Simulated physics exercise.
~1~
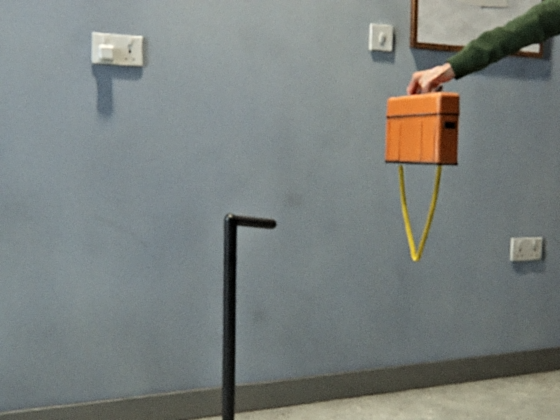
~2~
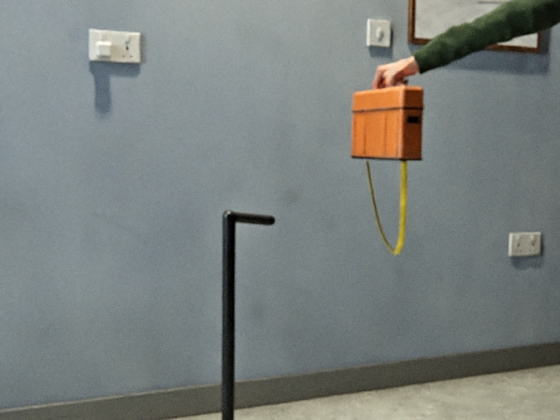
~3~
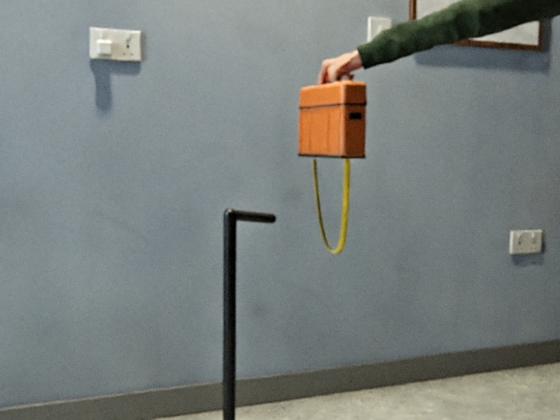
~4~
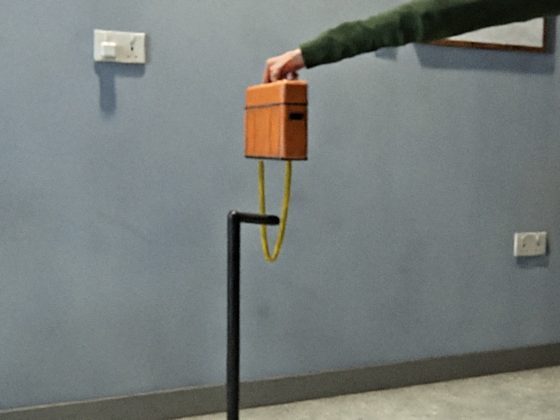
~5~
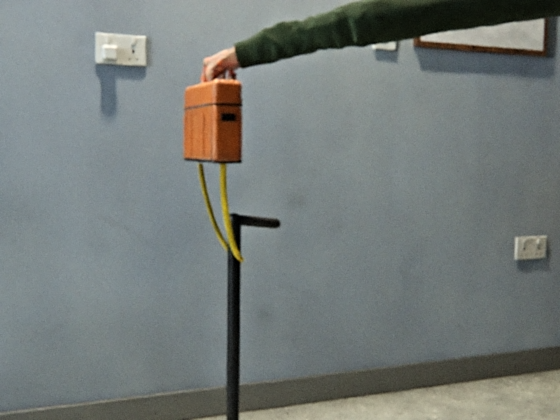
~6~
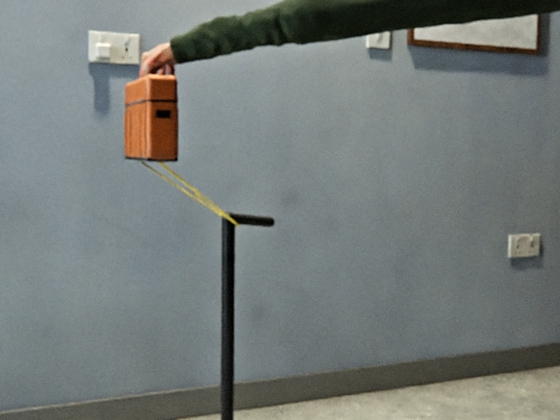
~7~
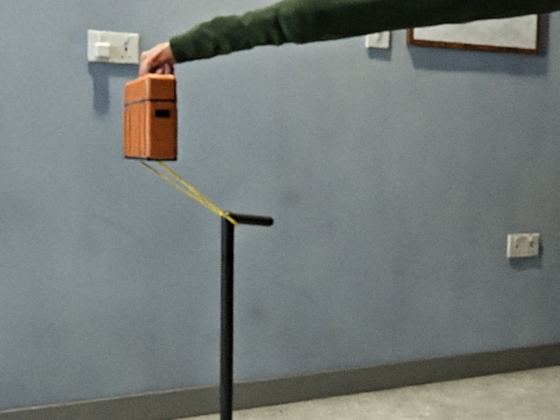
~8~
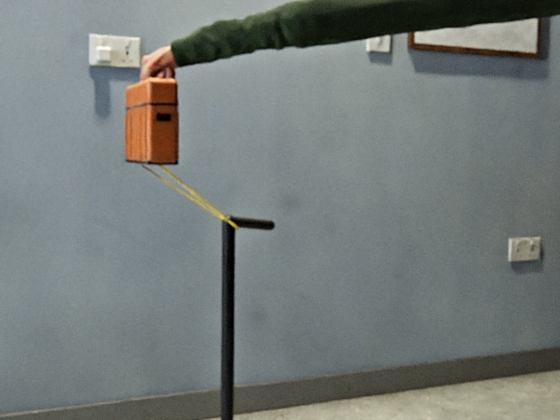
The footage shows a hand carrying an orange case with a yellow ribbon loop hanging beneath it leftward over a black stand with a hooked top. The loop catches on the stand and pulls taut, and the hand stops with the case held upright just past the post.
